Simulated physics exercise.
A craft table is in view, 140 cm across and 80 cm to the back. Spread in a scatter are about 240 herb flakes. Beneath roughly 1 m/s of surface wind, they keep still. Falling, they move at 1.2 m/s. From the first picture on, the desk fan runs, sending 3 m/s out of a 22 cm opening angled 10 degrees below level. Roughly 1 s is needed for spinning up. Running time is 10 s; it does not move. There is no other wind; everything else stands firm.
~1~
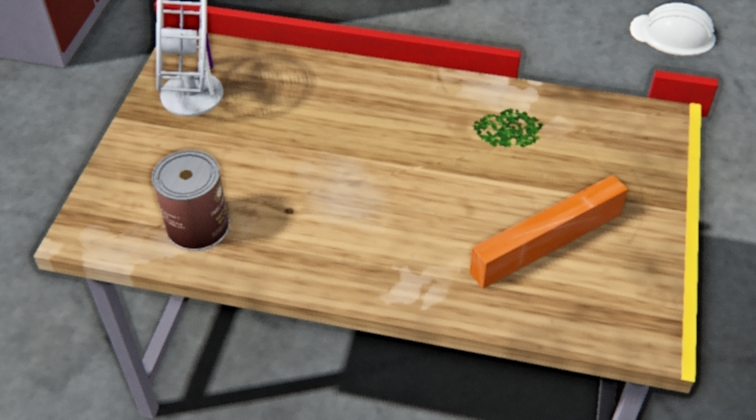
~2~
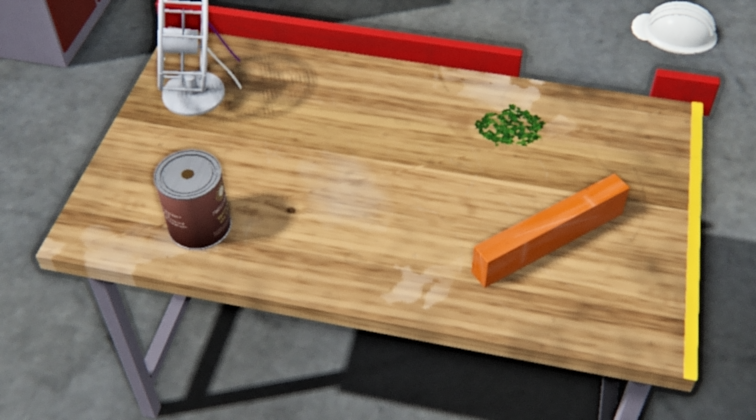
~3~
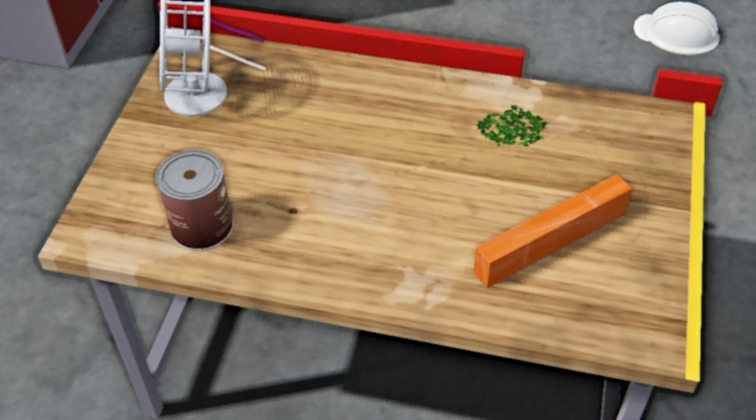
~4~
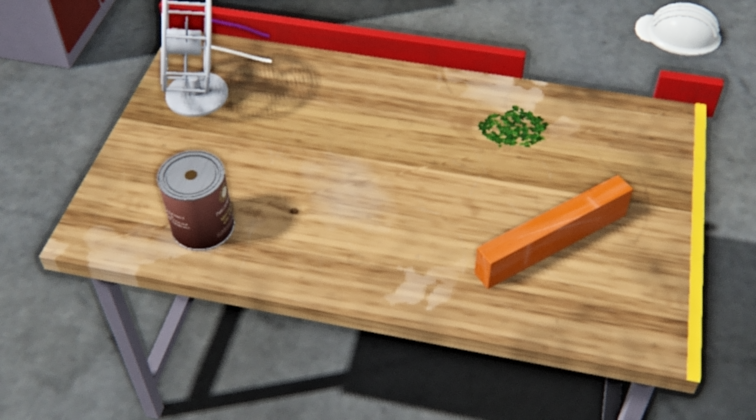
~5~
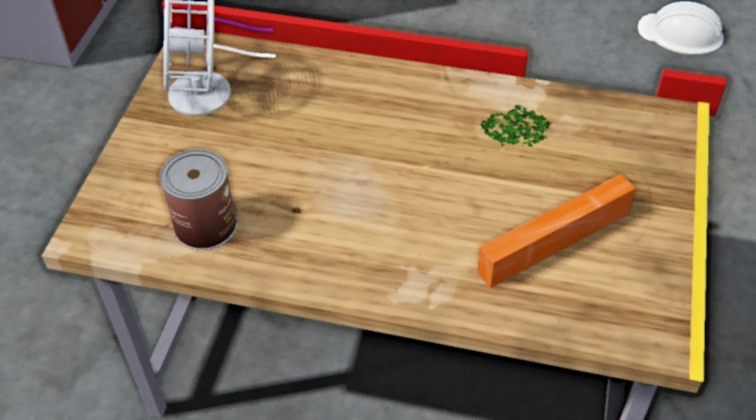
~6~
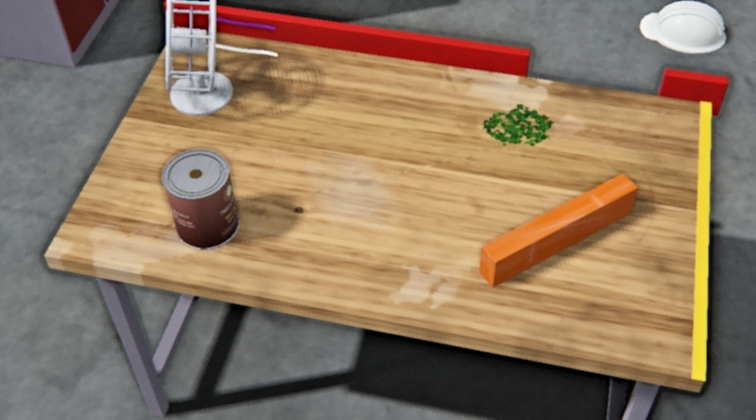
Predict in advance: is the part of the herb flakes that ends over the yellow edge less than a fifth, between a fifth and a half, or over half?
I would say over half.
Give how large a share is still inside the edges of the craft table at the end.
Roughly 0 per cent.
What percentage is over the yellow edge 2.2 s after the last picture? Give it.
About 100 %.
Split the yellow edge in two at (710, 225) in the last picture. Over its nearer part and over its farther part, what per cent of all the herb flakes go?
0 % nearer, 100 % farther.
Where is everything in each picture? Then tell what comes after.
In the first frame, the middle of the herb flakes is near (507, 131), none has stirred yet and the mouth of the desk fan is at (181, 42).
In the second frame, the middle of the herb flakes is near (510, 125), none has stirred yet and the yellow edge is centred on (700, 226).
In the third frame, the middle of the herb flakes is near (513, 126), none has stirred yet, the top of a plank is at (556, 217) and the top of a tin is at (190, 174).
In the fourth frame, the middle of the herb flakes is near (514, 126) and none has stirred yet.
In the fifth frame, the middle of the herb flakes is near (516, 125) and none has stirred yet.
In the sixth frame, the middle of the herb flakes is near (517, 130) and none has stirred yet.
Then, 1.0 s after the last picture the count stands so, 99 % are over the yellow edge.
Then, 2.2 s after the last picture the count stands so, 100 % are over the yellow edge.
Then, 4.6 s after the last picture the count stands so, 100 % are over the yellow edge.
Then, 9.1 s after the last picture, at the end, 100 % are over the yellow edge.
